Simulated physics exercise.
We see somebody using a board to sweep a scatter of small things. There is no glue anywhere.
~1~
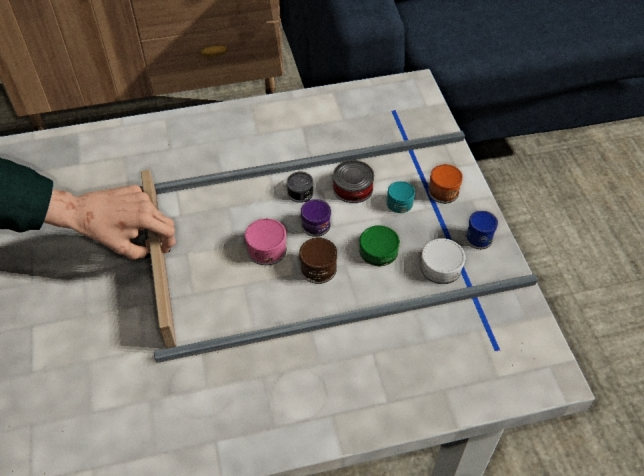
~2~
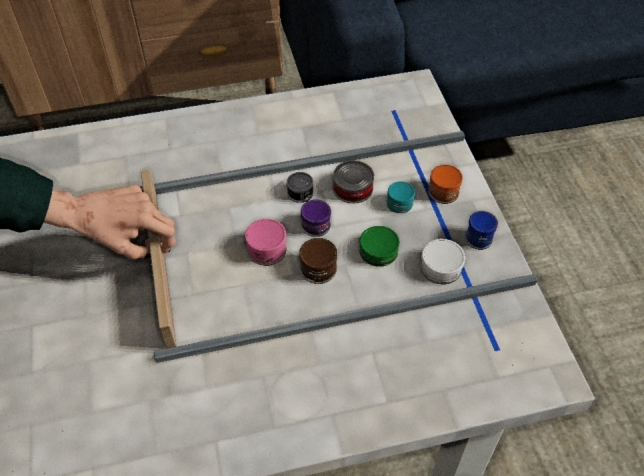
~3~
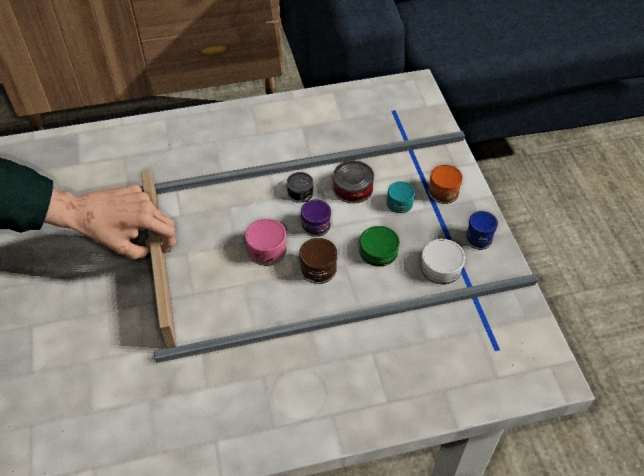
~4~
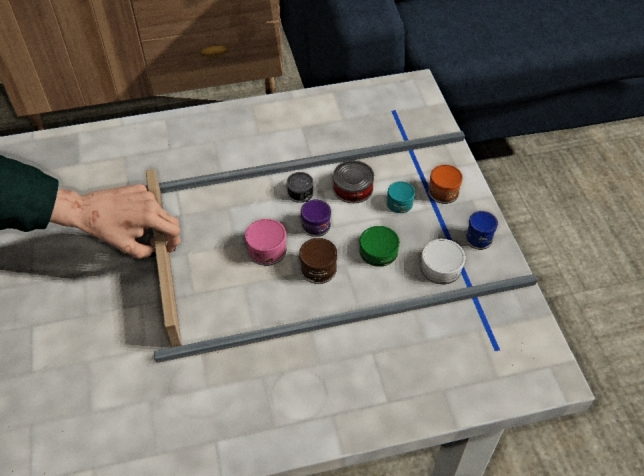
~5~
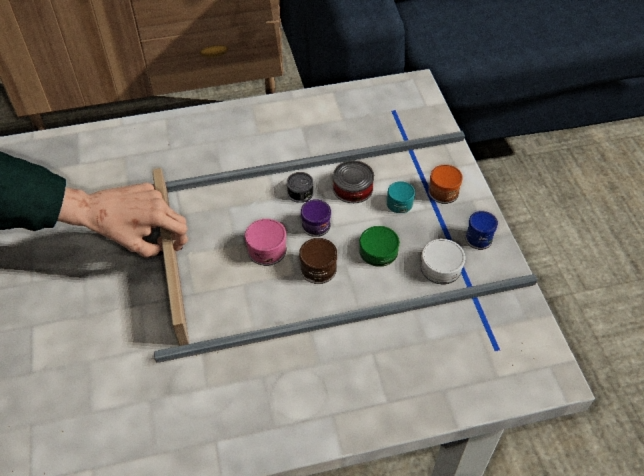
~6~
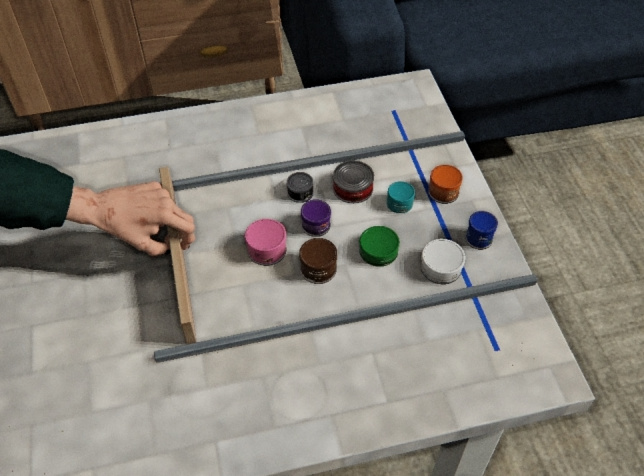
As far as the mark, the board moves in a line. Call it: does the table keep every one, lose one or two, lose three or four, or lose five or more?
It loses one or two.
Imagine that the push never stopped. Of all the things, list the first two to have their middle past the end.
Order, earliest first: Blue pot, orange tin.
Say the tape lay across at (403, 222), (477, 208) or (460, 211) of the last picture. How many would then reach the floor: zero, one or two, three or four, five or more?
Lab note - count per position: None; five or over; three to four.
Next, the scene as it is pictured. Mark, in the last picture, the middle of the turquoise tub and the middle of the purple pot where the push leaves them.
Final spots - turquoise tub (470, 184), purple pot (442, 181).
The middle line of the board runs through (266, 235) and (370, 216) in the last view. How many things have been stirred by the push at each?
1, then 7.
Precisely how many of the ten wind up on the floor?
2.
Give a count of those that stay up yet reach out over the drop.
Number: 2.
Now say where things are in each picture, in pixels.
The first frame shows blue pot (481, 230); orange tin (445, 184); white tin (442, 262); board (158, 255); tape (439, 215).
The second frame shows orange tin (445, 184); board (158, 255).
The third frame shows white tin (442, 262); pink tin (266, 242).
The fourth frame shows blue pot (481, 231); brown tin (318, 261).
The fifth frame shows orange tin (445, 184); red tin (353, 182).
The sixth frame shows blue pot (481, 231); orange tin (445, 184); white tin (442, 262); board (177, 251); tape (439, 215).
Soon after, none off yet; blue pot at rest near (481, 231); orange tin at rest near (445, 184); white tin at rest near (442, 262).
In the end, the number that fall off is one or two; gone, orange tin and blue pot.
